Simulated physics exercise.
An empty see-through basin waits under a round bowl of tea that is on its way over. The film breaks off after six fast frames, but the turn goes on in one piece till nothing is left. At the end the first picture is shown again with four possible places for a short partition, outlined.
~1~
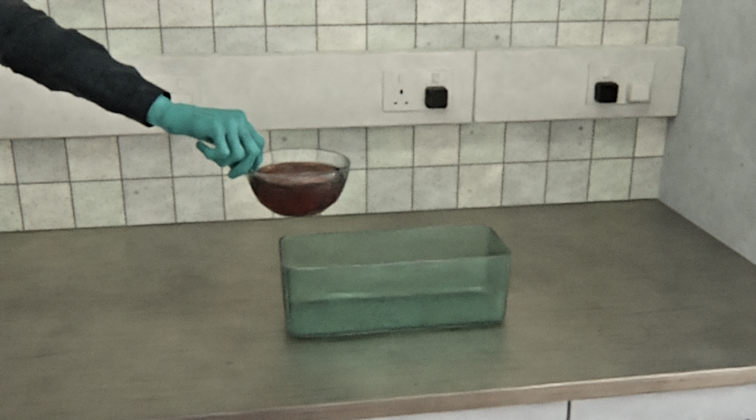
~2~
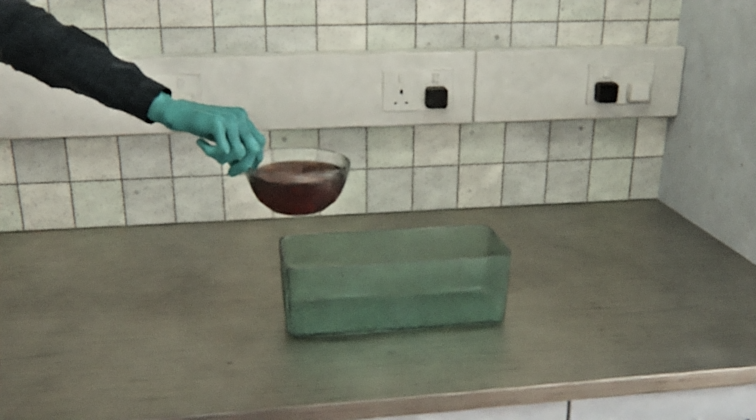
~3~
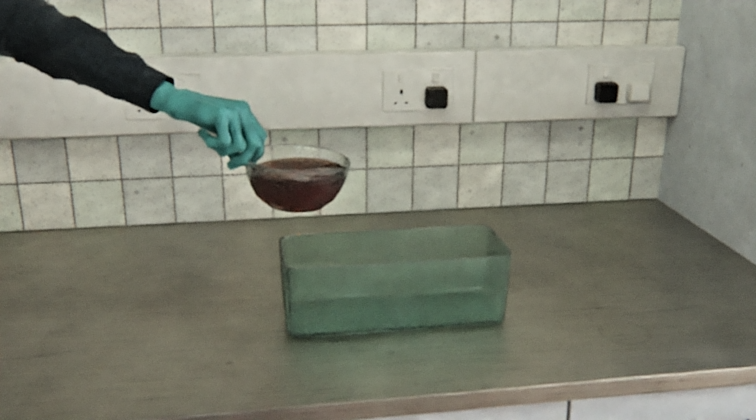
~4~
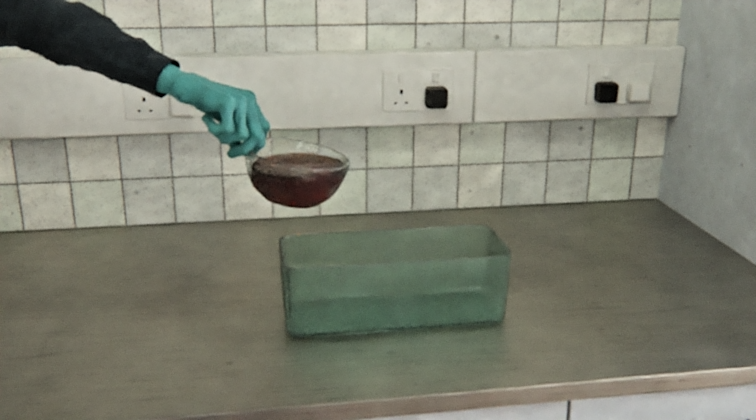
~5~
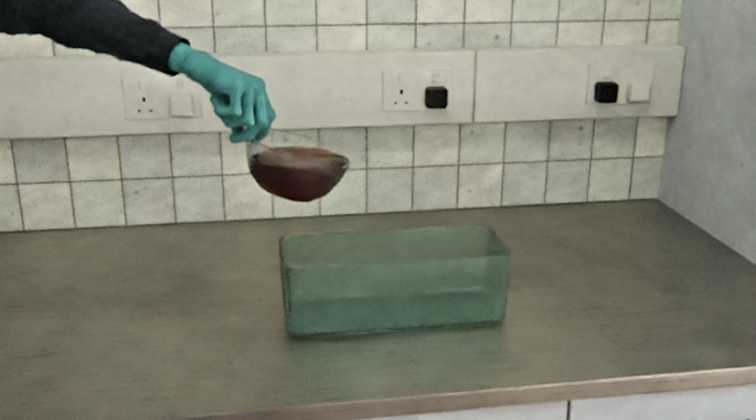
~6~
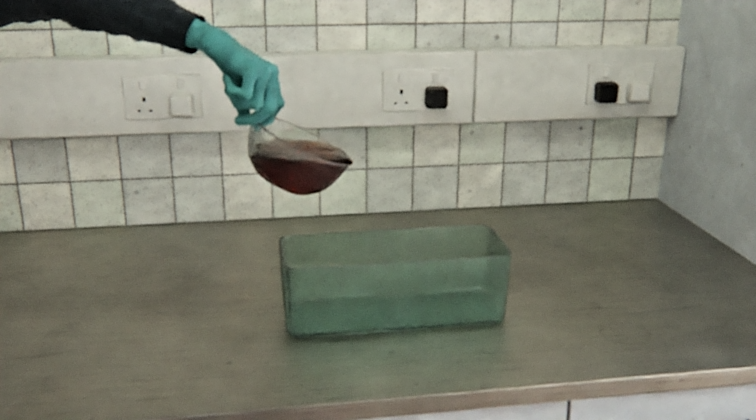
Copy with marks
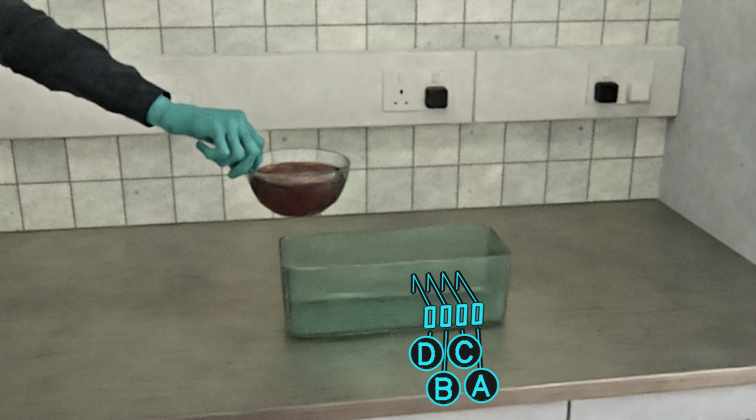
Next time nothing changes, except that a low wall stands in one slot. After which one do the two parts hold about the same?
The best position is D.
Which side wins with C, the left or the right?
More ends on the left.
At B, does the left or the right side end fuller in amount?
The left side.
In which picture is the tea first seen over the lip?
Picture 6.
On the marked copy, A at (477, 328); B at (446, 331); C at (462, 329); D at (430, 332).
For position A, about 80 % ends left of the wall and 18 % right of it.
For position B, about 78 % ends left of the wall and 21 % right of it.
For position C, about 85 % ends left of the wall and 12 % right of it.
For position D, about 45 % ends left of the wall and 54 % right of it.
